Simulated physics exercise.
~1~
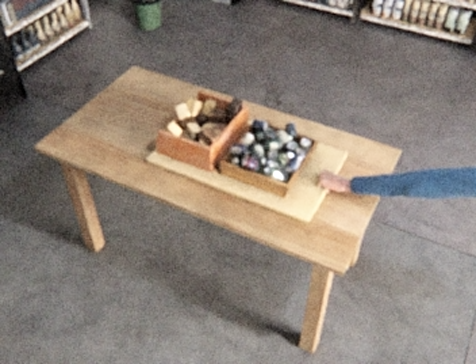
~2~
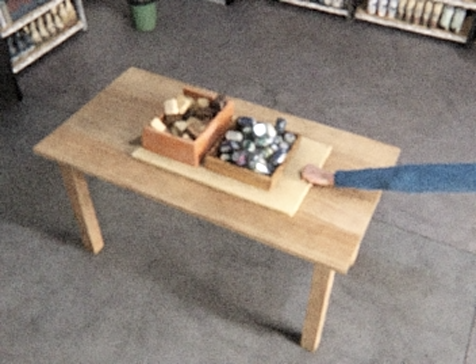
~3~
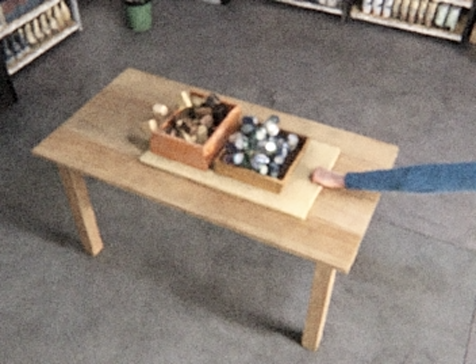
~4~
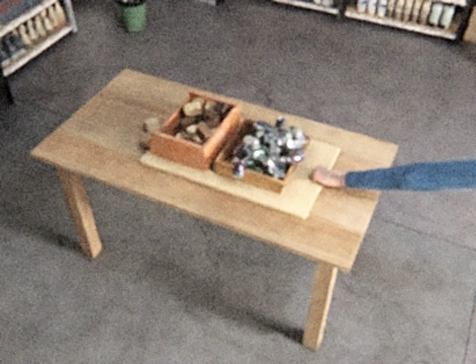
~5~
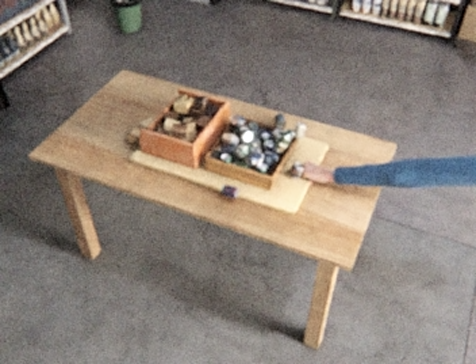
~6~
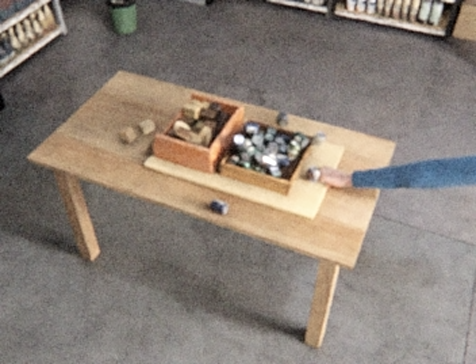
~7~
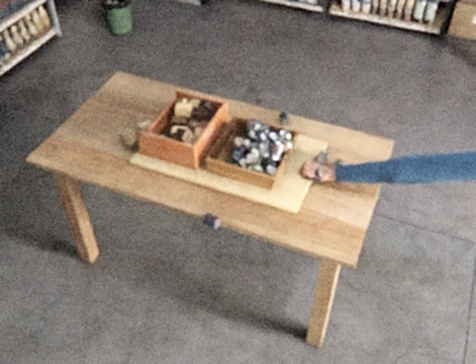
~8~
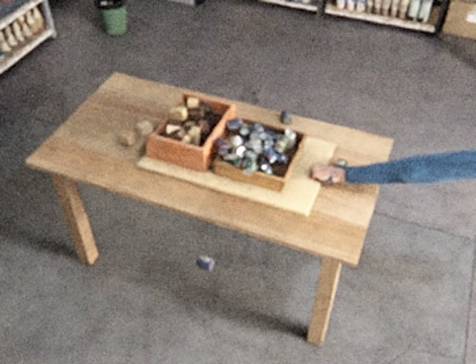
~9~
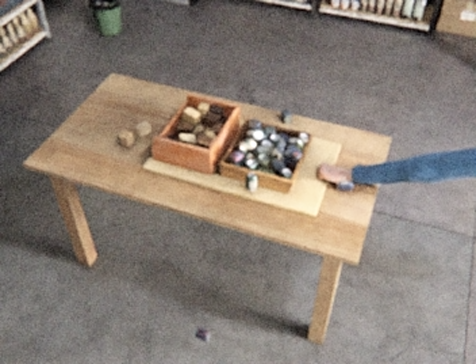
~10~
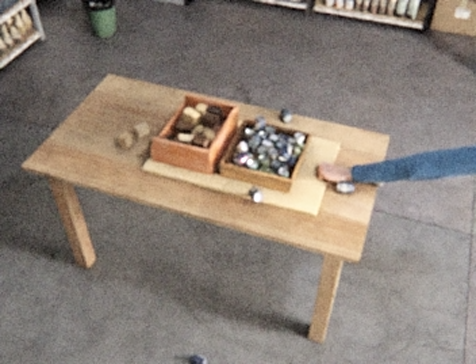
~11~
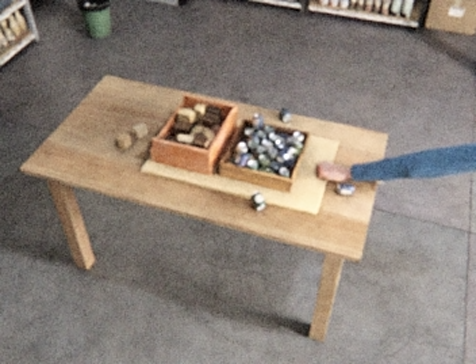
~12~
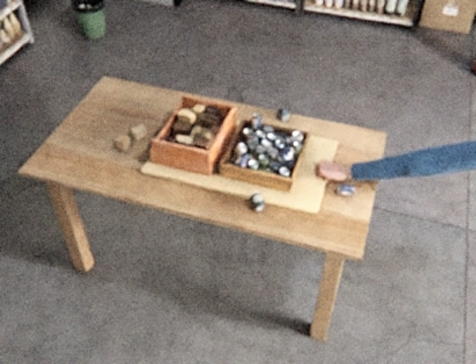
The footage shows a hand sliding a board back and forth on a wooden table, shaking an orange container of wooden blocks and a wooden container of small cans. Two blocks and several cans spill out, one can dropping to the floor, before the board rests with both containers still mostly full.
